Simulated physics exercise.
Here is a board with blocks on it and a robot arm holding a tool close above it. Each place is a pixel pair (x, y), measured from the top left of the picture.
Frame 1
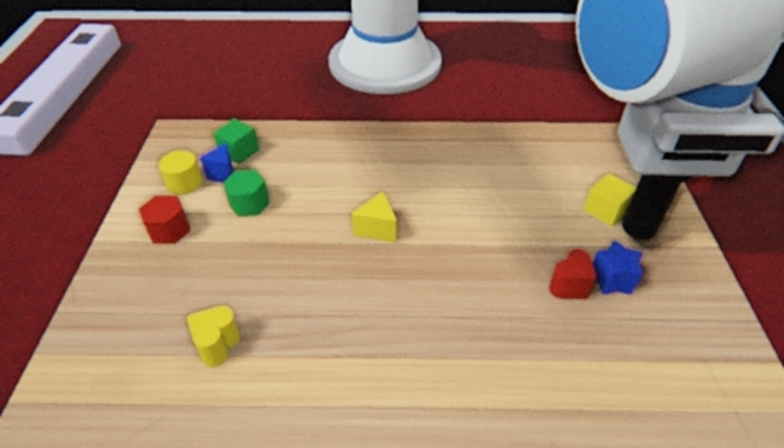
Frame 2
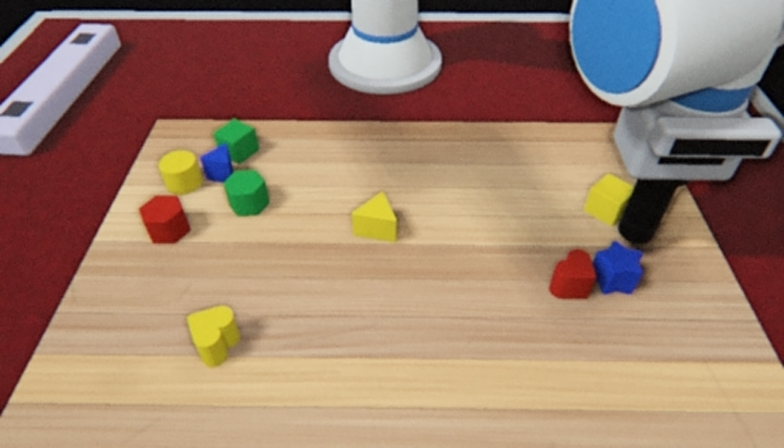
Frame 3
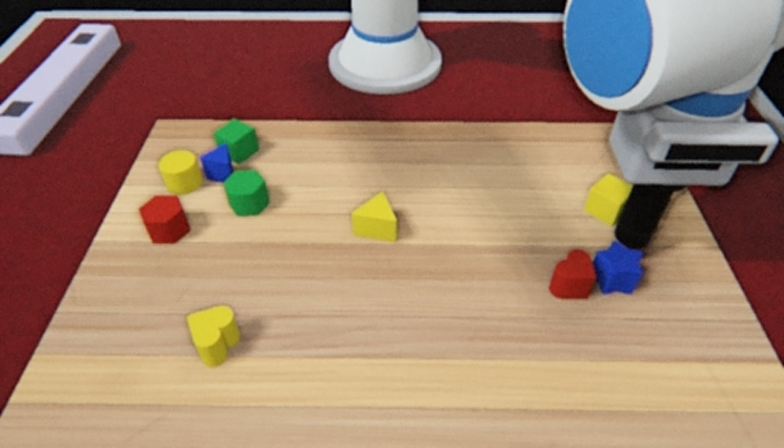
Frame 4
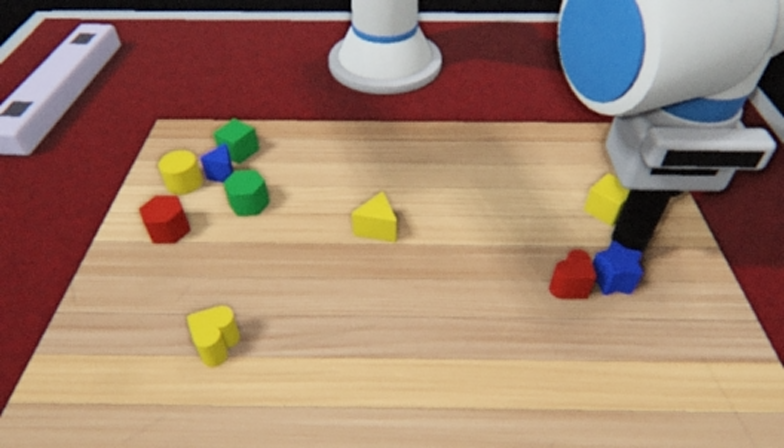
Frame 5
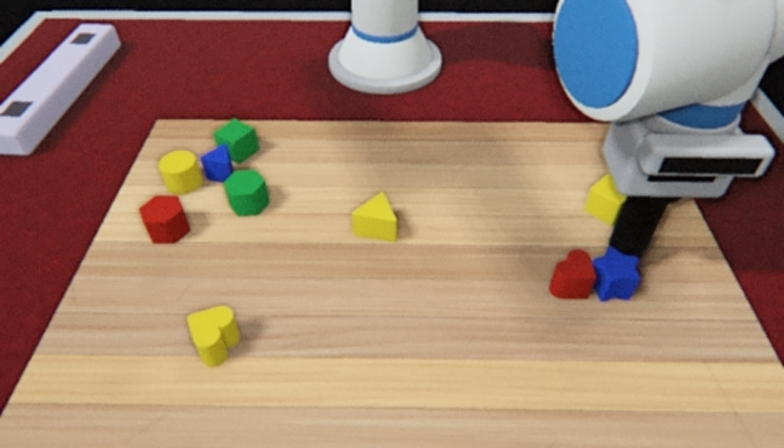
A white and blue robot arm holds a black tool over the right side of a light wooden board on a red surface, seen from above at a fixed angle. Green, blue, yellow and red blocks cluster at upper left, yellow ones sit at centre and lower left, and yellow, red and blue ones at right. The tool moves slightly down and left, nudging the blue star a little downward.
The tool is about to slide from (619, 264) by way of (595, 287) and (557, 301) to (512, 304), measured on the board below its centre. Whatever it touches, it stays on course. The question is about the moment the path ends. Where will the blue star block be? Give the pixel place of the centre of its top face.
Close to (592, 307).
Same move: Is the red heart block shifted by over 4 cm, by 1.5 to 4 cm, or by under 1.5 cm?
It is going to finish beyond 4 cm from where it is now.
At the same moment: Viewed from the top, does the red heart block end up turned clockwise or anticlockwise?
Short answer: Clockwise.
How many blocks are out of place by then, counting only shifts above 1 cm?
I count two.
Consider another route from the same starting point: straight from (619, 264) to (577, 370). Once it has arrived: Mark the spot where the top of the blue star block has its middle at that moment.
It comes to (573, 381).
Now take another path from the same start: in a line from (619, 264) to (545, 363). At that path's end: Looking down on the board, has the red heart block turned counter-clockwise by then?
No, I don't think so.
What follows on the original path. One third of the way, tool at (601, 272); red heart block at (567, 269), turned 20° clockwise; blue star block at (604, 293), turned 20° anticlockwise.
Two thirds of the way, tool at (561, 287); red heart block at (527, 270), turned 25° clockwise; blue star block at (592, 307), turned 55° anticlockwise.
At the end, tool at (516, 289); red heart block at (486, 265), turned 45° clockwise; yellow square block still; blue star block at (592, 307), turned 60° anticlockwise.
